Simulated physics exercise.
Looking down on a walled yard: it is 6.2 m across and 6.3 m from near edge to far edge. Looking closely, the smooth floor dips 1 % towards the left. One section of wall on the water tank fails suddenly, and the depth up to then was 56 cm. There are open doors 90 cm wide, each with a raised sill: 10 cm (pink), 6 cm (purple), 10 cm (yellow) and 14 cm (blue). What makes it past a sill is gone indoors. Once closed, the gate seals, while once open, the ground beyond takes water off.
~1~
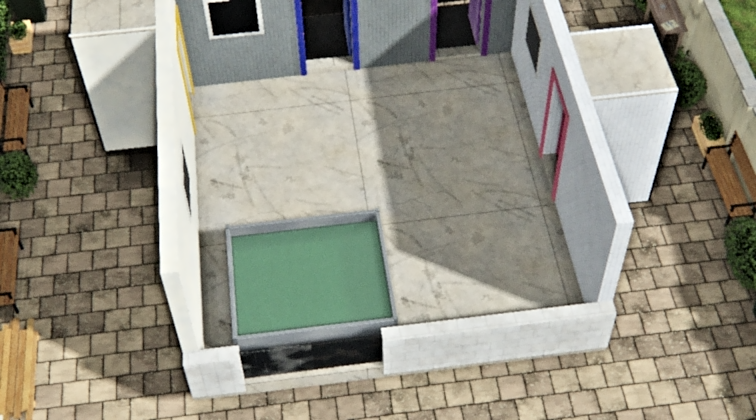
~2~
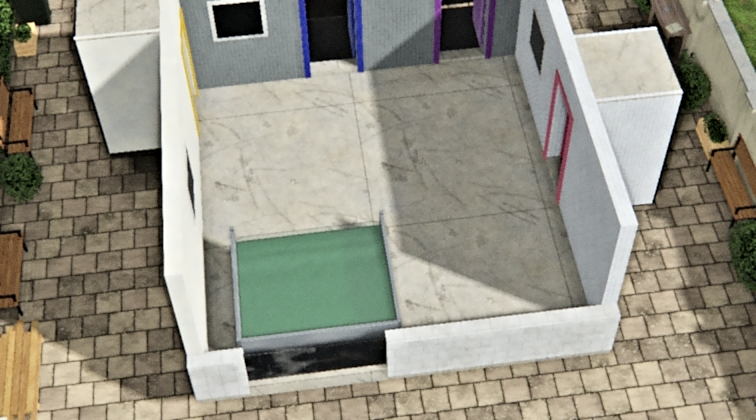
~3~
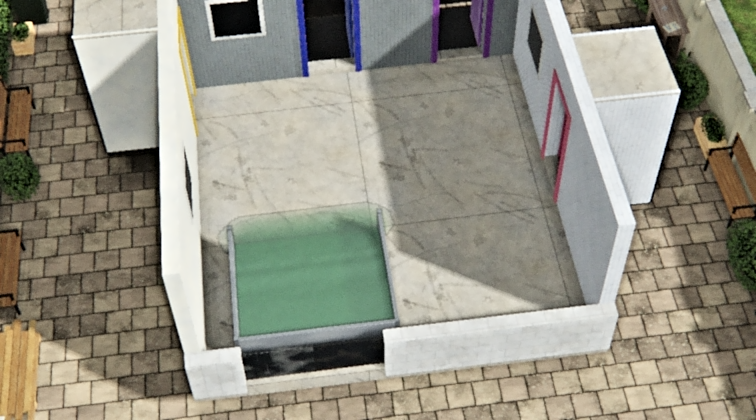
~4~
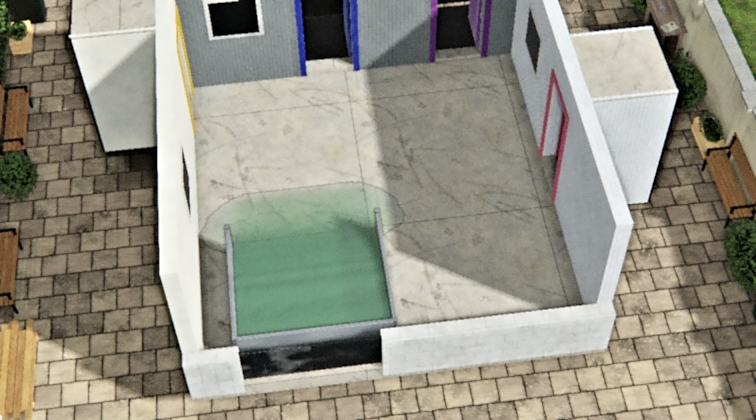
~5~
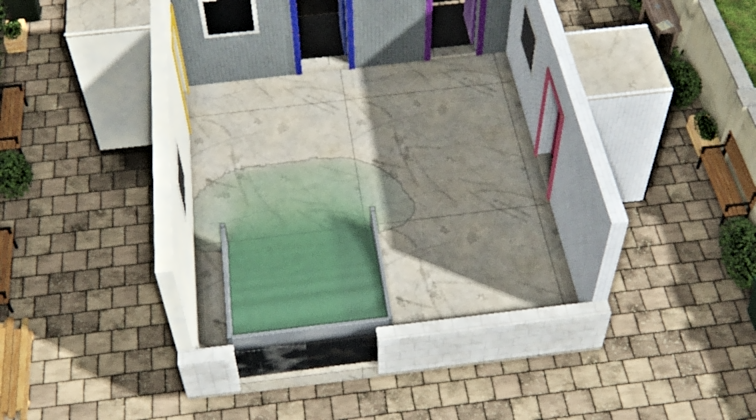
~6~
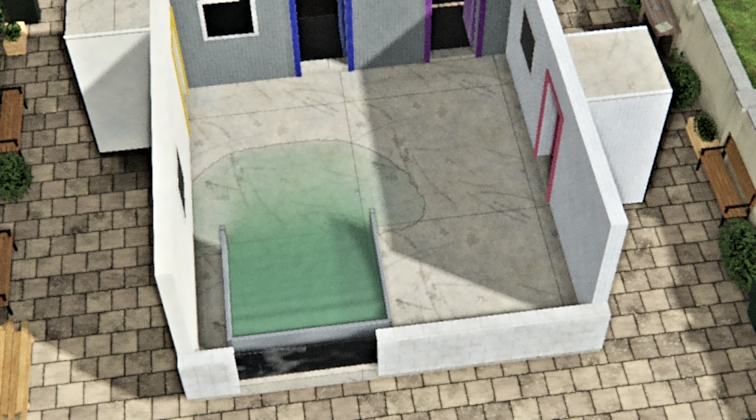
Green water pours from the tank's far side and spreads across the walled yard's pale floor.
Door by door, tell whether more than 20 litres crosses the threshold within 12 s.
Result: Pink door: Falls short. Purple door: Tops the amount. Yellow door: Tops the amount. Blue door: Tops the amount.
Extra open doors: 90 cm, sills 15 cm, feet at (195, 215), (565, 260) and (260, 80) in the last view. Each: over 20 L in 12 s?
Less, less, more.
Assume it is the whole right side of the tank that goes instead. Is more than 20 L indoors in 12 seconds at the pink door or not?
Against the limit, pink exceeds it.
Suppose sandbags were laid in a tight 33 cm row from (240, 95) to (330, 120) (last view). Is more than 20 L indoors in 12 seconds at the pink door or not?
Checked against the limit, pink is fine.
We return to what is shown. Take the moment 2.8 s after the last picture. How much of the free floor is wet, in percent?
60 %.
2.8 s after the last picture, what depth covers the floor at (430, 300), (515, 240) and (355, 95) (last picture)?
Spot one 0 cm, spot two 0 cm, spot three 20 cm.
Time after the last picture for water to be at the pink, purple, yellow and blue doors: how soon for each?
So, pink at 4.0 s, then purple at 1.8 s, yellow at 0.6 s, and blue at 0.6 s.
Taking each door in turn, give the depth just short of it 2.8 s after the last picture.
You'd get pink at 0 cm, purple at 10 cm, yellow at 28 cm, and blue at 23 cm.
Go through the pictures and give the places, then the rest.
In the first frame, the water tank at (309, 274) is whole and still, 56 cm deep.
In the second frame, the front is at a hidden place, 1.3 m from the gap on the water tank's far side; 0.5 m2 of floor is under water; 56 cm left at the back of the water tank.
In the third frame, water pours out on the water tank's far side and has run 1.5 m, to (385, 215); typically 10 cm deep outside, 56 cm at the water tank's back.
In the fourth frame, water pours out on the water tank's far side and has run 1.7 m, to (391, 203); typically 9 cm deep outside, 56 cm at the water tank's back.
In the fifth frame, the front is at (203, 196), 2.0 m from the gap on the water tank's far side; 5.2 m2 of floor is under water; 55 cm left at the back of the water tank.
In the sixth frame, water pours out on the water tank's far side and has run 2.4 m, to (218, 165); typically 6 cm deep outside, 48 cm at the water tank's back.
Then, 0.7 s after the last picture water covers 45 % of the floor and is deepest (24 cm) near (272, 81); pink door not reached, purple door not reached, yellow door 5 cm at the sill, 0 L in, blue door 13 cm at the sill, 0 L in.
Then, 1.5 s after the last picture water covers 55 % of the floor and is deepest (42 cm) near (198, 96); pink door not reached, purple door not reached, yellow door 20 cm at the sill, 1 L in, blue door 27 cm at the sill, 19 L in.
Then, 2.8 s after the last picture water covers 60 % of the floor and is deepest (30 cm) near (188, 104); pink door not reached, purple door 10 cm at the sill, 5 L in, yellow door 28 cm at the sill, 117 L in, blue door 23 cm at the sill, 80 L in.
Then, 6.3 s after the last picture water covers 90 % of the floor and is deepest (12 cm) near (460, 108); pink door 8 cm at the sill, 0 L in, purple door 12 cm at the sill, 43 L in, yellow door 11 cm at the sill, 226 L in, blue door 8 cm at the sill, 103 L in.
Then, 11.3 s after the last picture water covers 100 % of the floor and is deepest (16 cm) near (213, 375); pink door 3 cm at the sill, 0 L in, purple door 4 cm at the sill, 65 L in, yellow door 6 cm at the sill, 227 L in, blue door 6 cm at the sill, 103 L in.
